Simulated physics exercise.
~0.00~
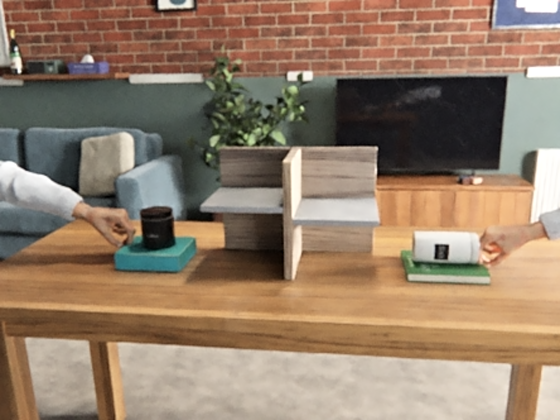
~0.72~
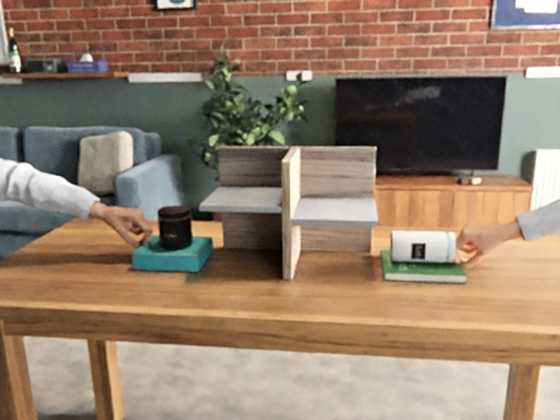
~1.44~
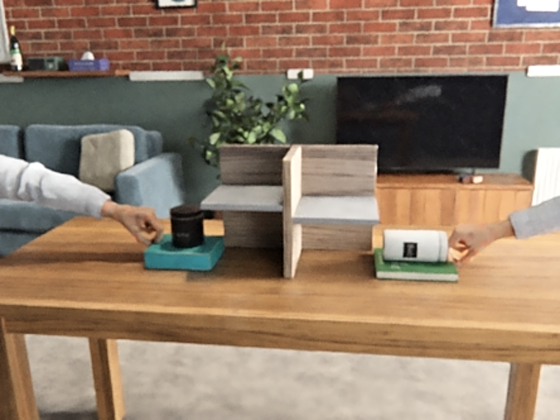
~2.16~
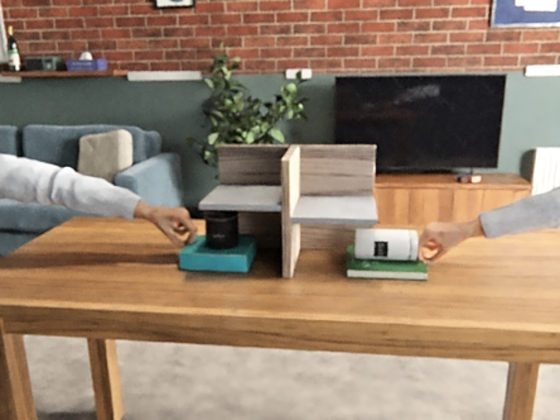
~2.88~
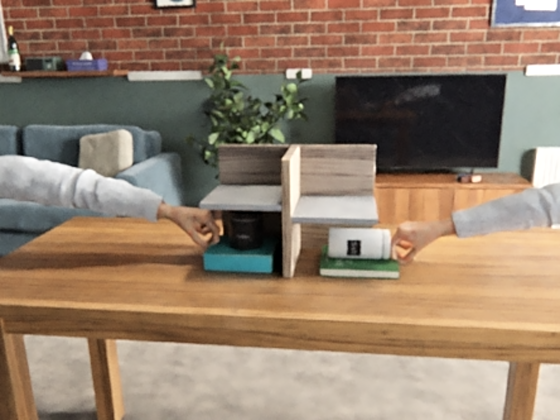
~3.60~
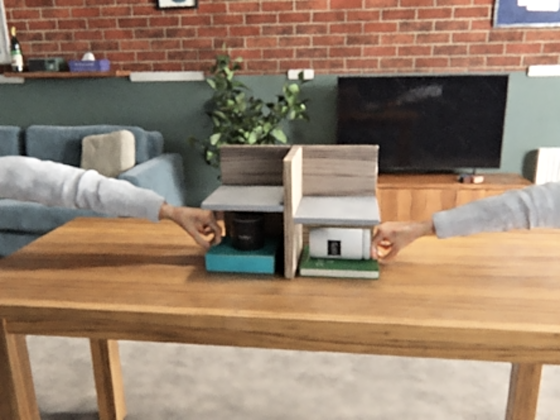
We see two hands on a wooden table slide a turquoise board carrying an upright black jar rightward and a green book carrying a white jar on its side leftward, until both loads sit beneath the shelves of a central stand, the jars still in place.
